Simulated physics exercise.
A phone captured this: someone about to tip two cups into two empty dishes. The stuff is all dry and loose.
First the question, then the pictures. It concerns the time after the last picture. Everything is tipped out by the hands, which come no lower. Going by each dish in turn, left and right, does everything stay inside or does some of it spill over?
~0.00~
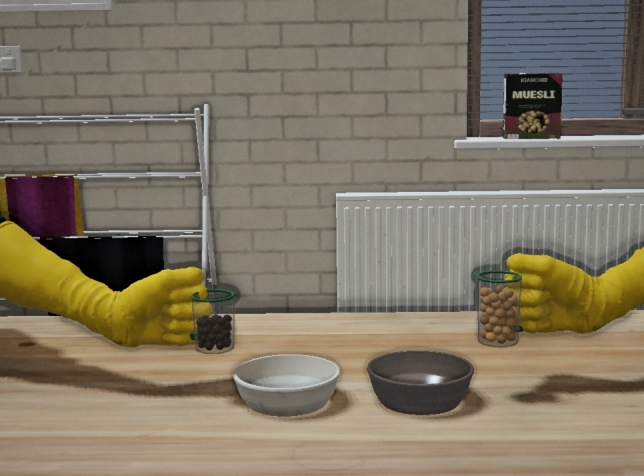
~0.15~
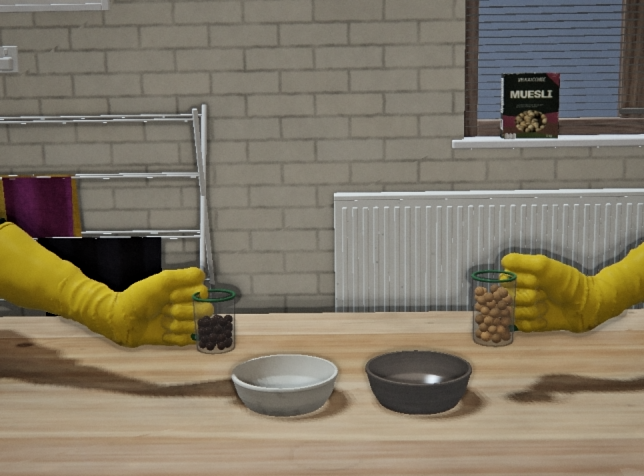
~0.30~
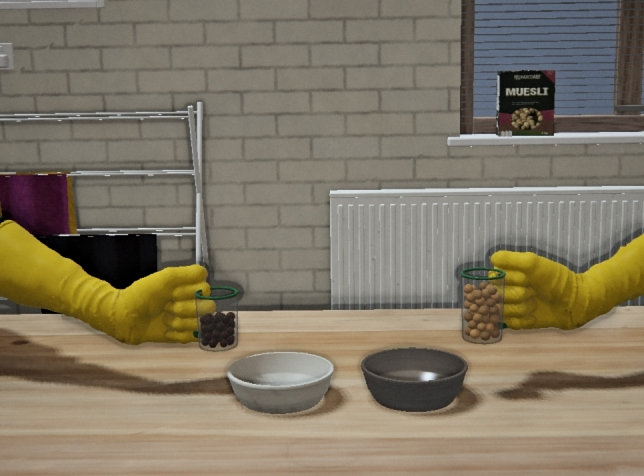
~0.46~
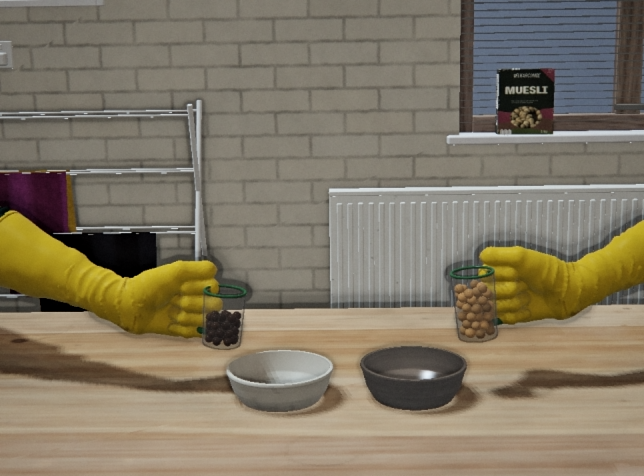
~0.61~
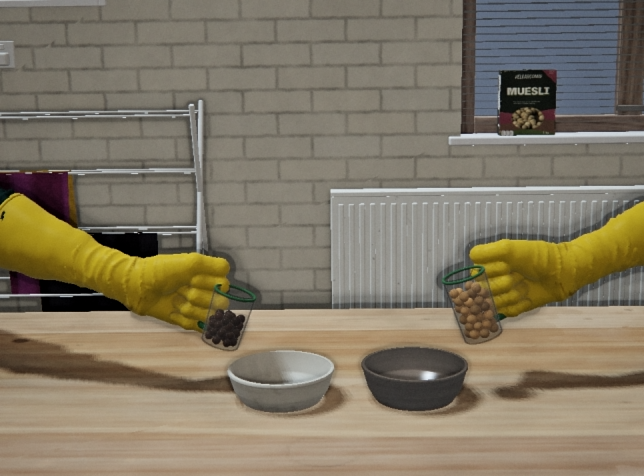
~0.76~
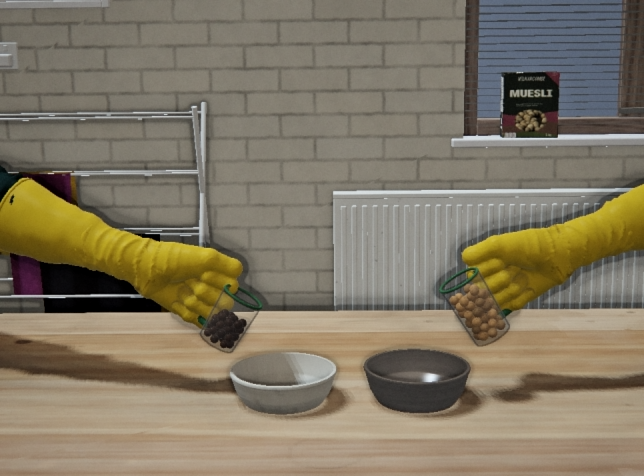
Left dish: No spills, right dish: No spills.
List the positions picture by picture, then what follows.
In the first frame, left dish at (284, 393), empty; left cup at (214, 322), holding chocolate balls, just above its dish; right dish at (424, 388), empty; right cup at (499, 309), holding round wooden beads, just above its dish.
In the second frame, left cup at (215, 322), upright; right cup at (494, 309), upright.
In the third frame, left cup at (217, 319), upright; right cup at (483, 306), upright.
In the fourth frame, left cup at (223, 317), tipped 6°; right cup at (475, 304), tipped 6°.
In the fifth frame, left cup at (228, 318), tipped 19°; right cup at (473, 305), tipped 19°.
In the sixth frame, left dish at (280, 391); left cup at (230, 319), tipped 31°; right dish at (421, 386); right cup at (476, 308), tipped 31°.
Around 1.24 s, left, all still in the cup; right, all still in the cup.
Around 1.66 s, left, most still in the cup, a small part in the dish, a small part in the air; right, about two thirds still in the cup, about a quarter in the dish, a small part in the air.
Around 2.02 s, left, all in the dish; right, all in the dish.
Finally (2.7 s), left, all in the dish, none outside the dish; right, all in the dish, none outside the dish.
